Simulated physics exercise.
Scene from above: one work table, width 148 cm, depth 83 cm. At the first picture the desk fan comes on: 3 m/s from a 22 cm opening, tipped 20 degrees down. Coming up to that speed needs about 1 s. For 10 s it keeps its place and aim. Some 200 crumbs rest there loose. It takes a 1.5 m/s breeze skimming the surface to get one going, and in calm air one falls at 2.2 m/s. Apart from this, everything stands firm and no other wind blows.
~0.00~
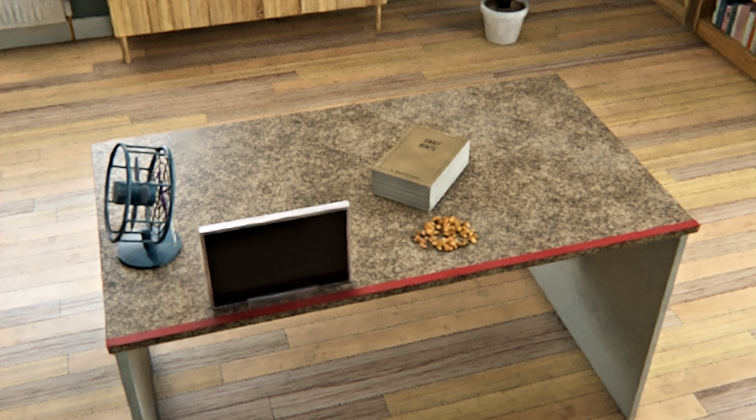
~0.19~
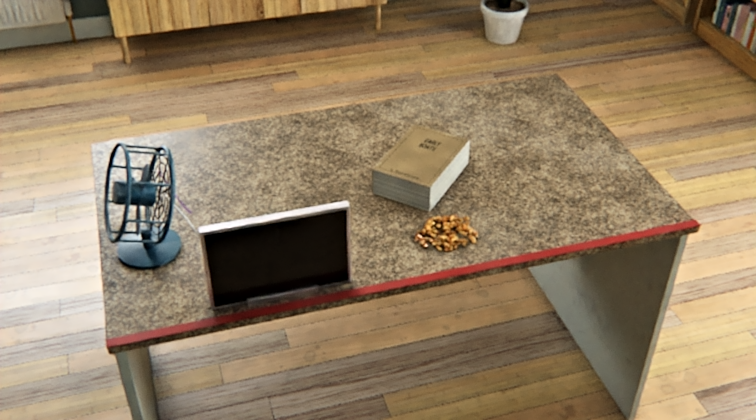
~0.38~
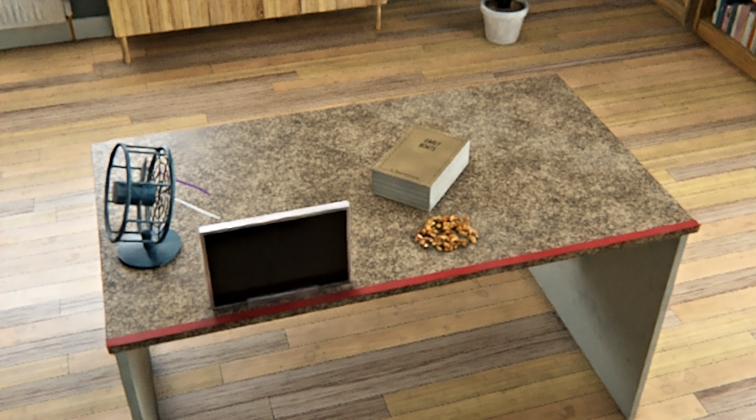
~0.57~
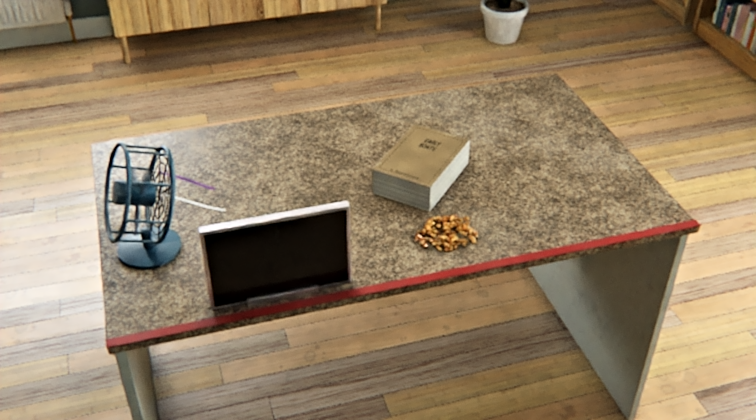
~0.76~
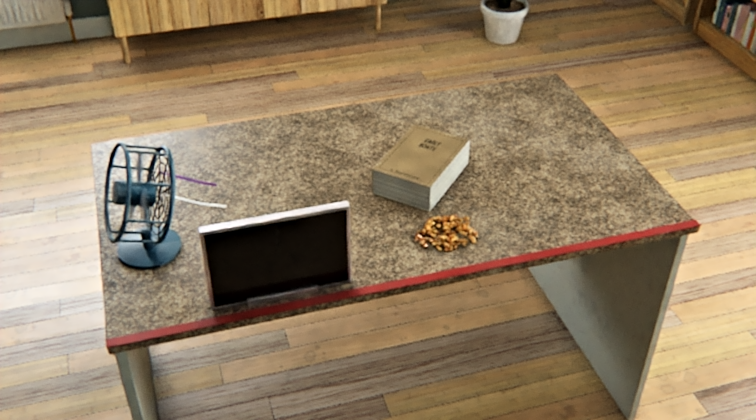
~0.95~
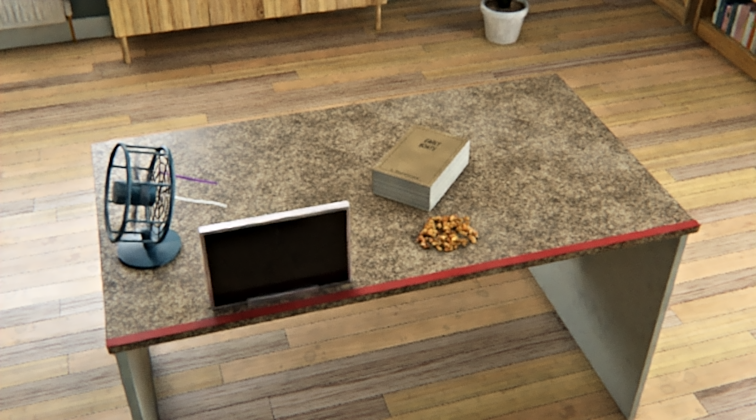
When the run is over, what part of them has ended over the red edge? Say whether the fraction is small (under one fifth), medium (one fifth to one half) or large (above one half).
Large, above one half.
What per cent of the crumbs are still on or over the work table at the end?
Share at the end: Around 0 %.
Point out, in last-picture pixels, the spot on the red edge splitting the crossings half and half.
About (592, 248).
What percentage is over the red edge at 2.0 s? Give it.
About 90 per cent.
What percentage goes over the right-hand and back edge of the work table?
Roughly 10 per cent at the right-hand edge and 0 per cent at the back edge.
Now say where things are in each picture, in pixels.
The middle of the crumbs is near (448, 233), none has stirred yet and the mouth of the desk fan is at (138, 194), in the first picture.
The middle of the crumbs is near (449, 230), none has stirred yet and the red edge is centred on (428, 282), in the second picture.
The middle of the crumbs is near (449, 230), none has stirred yet, the top of a book is at (422, 154) and the top of a laptop is at (275, 216), in the third picture.
The middle of the crumbs is near (449, 230) and none has stirred yet, in the fourth picture.
The middle of the crumbs is near (449, 230) and none has stirred yet, in the fifth picture.
The middle of the crumbs is near (449, 230) and none has stirred yet, in the sixth picture.
After 2.0 s the count stands so, 88 % are over the red edge.
After 3.2 s the count stands so, 88 % are over the red edge.
After 5.5 s the count stands so, 88 % are over the red edge.
After 10.0 s, at the end, 88 % are over the red edge.
